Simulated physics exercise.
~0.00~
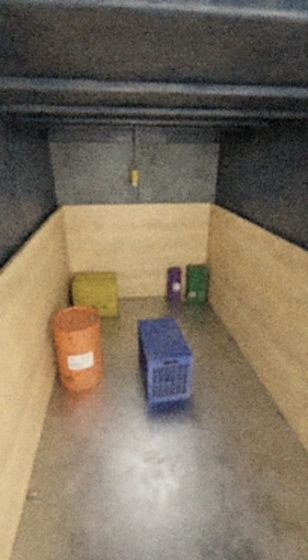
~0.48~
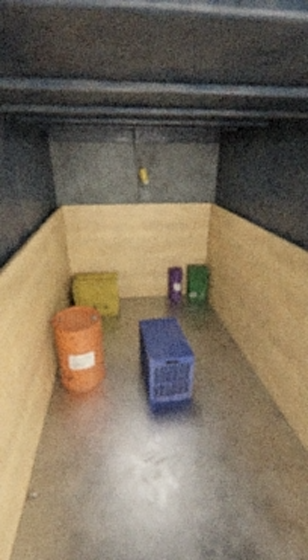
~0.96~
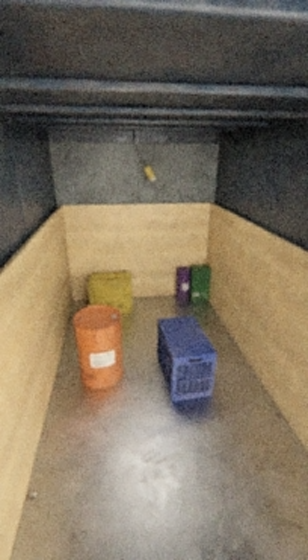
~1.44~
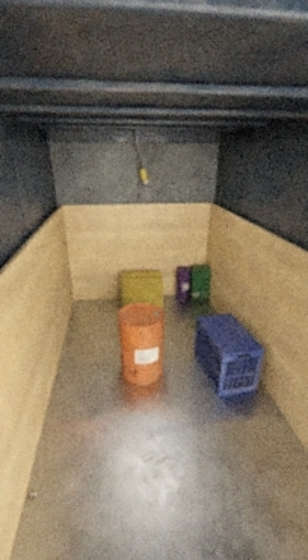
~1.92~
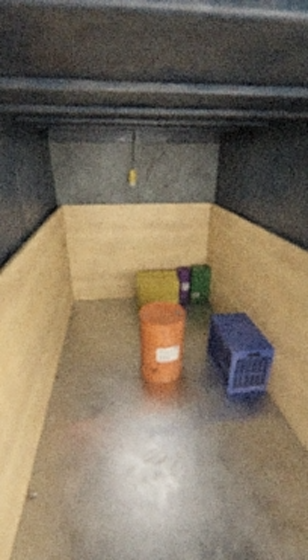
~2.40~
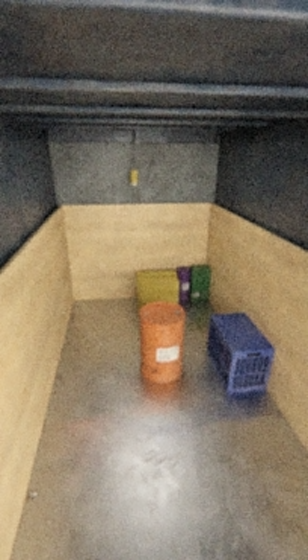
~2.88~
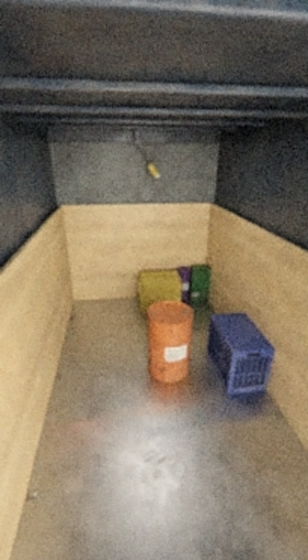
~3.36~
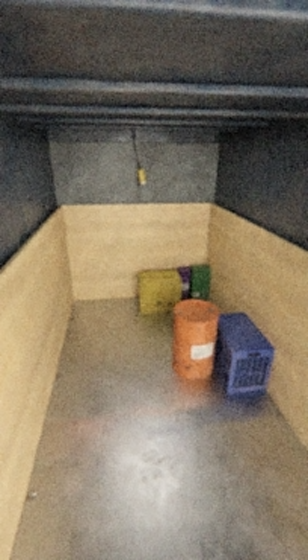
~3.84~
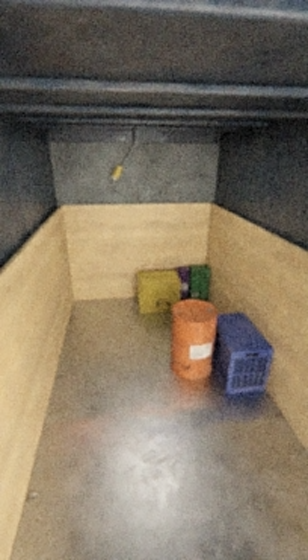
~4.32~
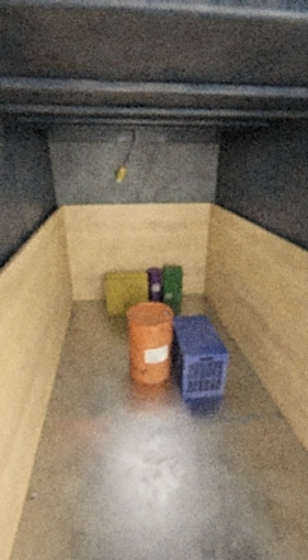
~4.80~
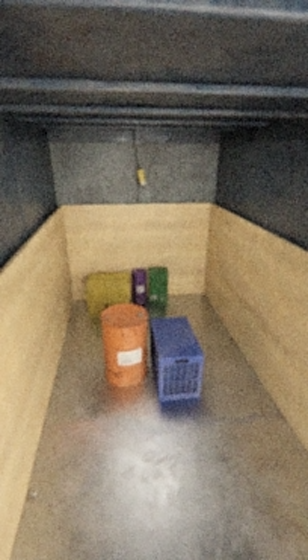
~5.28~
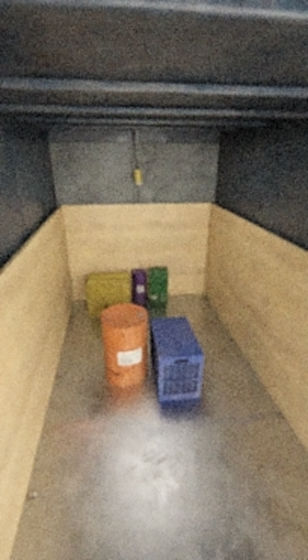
The footage shows an orange drum, a blue crate and yellow, green and purple containers in a cargo hold, most sliding right until the drum nears the crate, as a hanging yellow object swings. All five then shift left and come to rest still upright.
